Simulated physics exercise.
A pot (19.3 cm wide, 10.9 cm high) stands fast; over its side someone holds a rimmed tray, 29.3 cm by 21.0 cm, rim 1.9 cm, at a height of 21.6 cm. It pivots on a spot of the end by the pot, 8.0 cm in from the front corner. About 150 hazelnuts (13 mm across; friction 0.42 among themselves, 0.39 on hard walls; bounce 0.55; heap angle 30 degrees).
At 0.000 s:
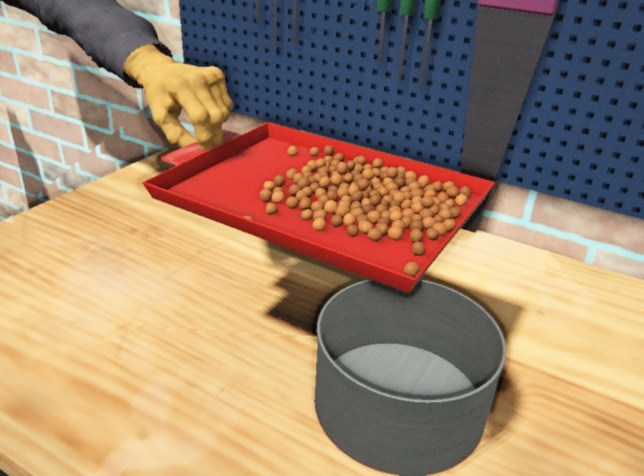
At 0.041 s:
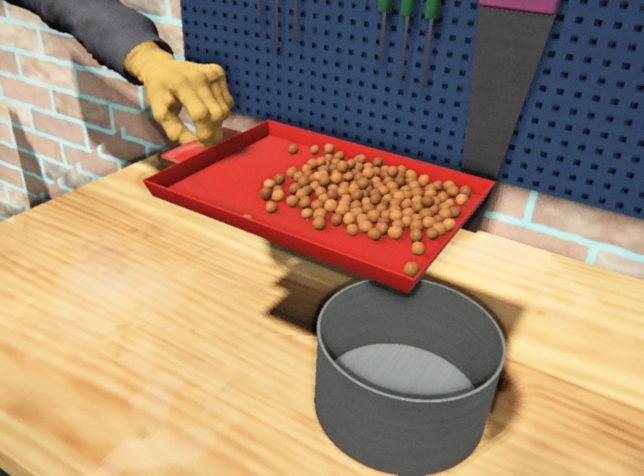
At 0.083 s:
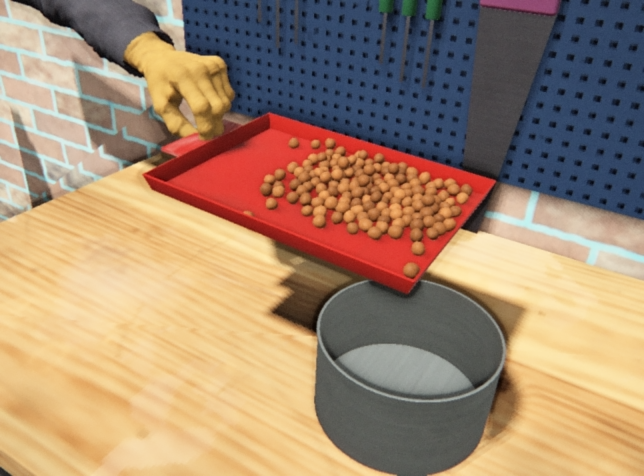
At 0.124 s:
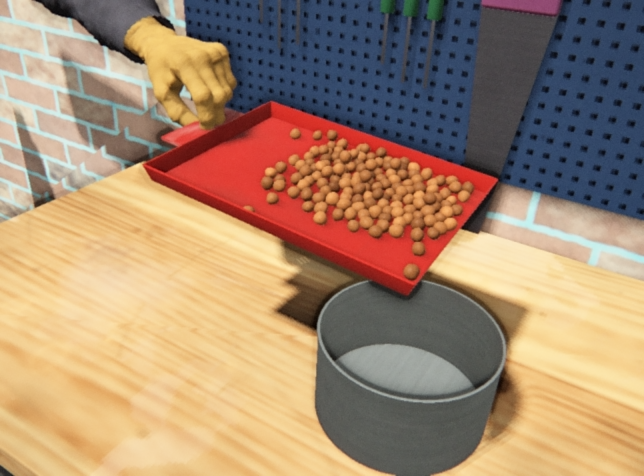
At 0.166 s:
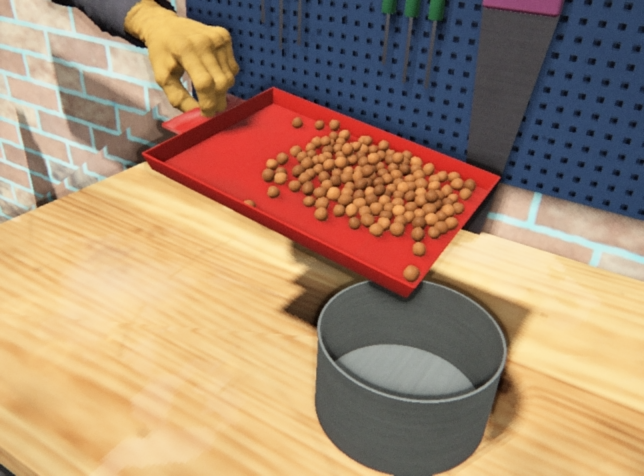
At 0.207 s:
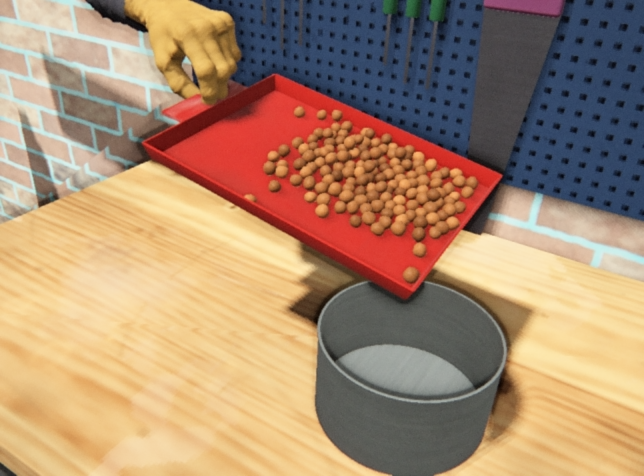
A yellow-gloved hand in a dark sleeve rises at the upper left, lifting the handle end of a red rimmed tray so it slopes down toward the right. Small round brown nuts shift very slightly on the tray, above an empty dark grey pot. The still camera looks down on a pale wooden workbench before a brick wall and blue pegboard holding green-handled tools.
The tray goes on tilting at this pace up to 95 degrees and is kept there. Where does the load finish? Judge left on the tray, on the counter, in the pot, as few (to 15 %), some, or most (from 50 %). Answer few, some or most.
Tray few, counter some, pot most.
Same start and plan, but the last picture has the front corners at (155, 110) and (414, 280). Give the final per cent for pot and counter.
Pot 40, counter 60.
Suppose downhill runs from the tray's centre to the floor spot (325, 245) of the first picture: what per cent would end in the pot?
About 70 per cent.
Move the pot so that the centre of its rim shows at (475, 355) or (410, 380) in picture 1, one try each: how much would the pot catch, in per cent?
About 70 and 95 per cent.
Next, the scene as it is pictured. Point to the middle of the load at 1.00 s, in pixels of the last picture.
Near (431, 262).
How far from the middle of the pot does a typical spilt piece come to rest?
Roughly 28 cm.
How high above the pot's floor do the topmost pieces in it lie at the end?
Some 2.0 cm.
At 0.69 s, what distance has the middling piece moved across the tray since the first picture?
Roughly 7 cm.
After 0.69 s, tilt 52 degrees; the tray holds 100 %, the pot 0 %.
After 1.00 s, tilt 78 degrees; the tray holds 75 %, the pot 0 %.
After 1.42 s, tilt 95 degrees; the tray holds 0 %, the pot 60 %.
In the end, at 2.5 s, tray 0 %, counter 35 %, pot 65 %.
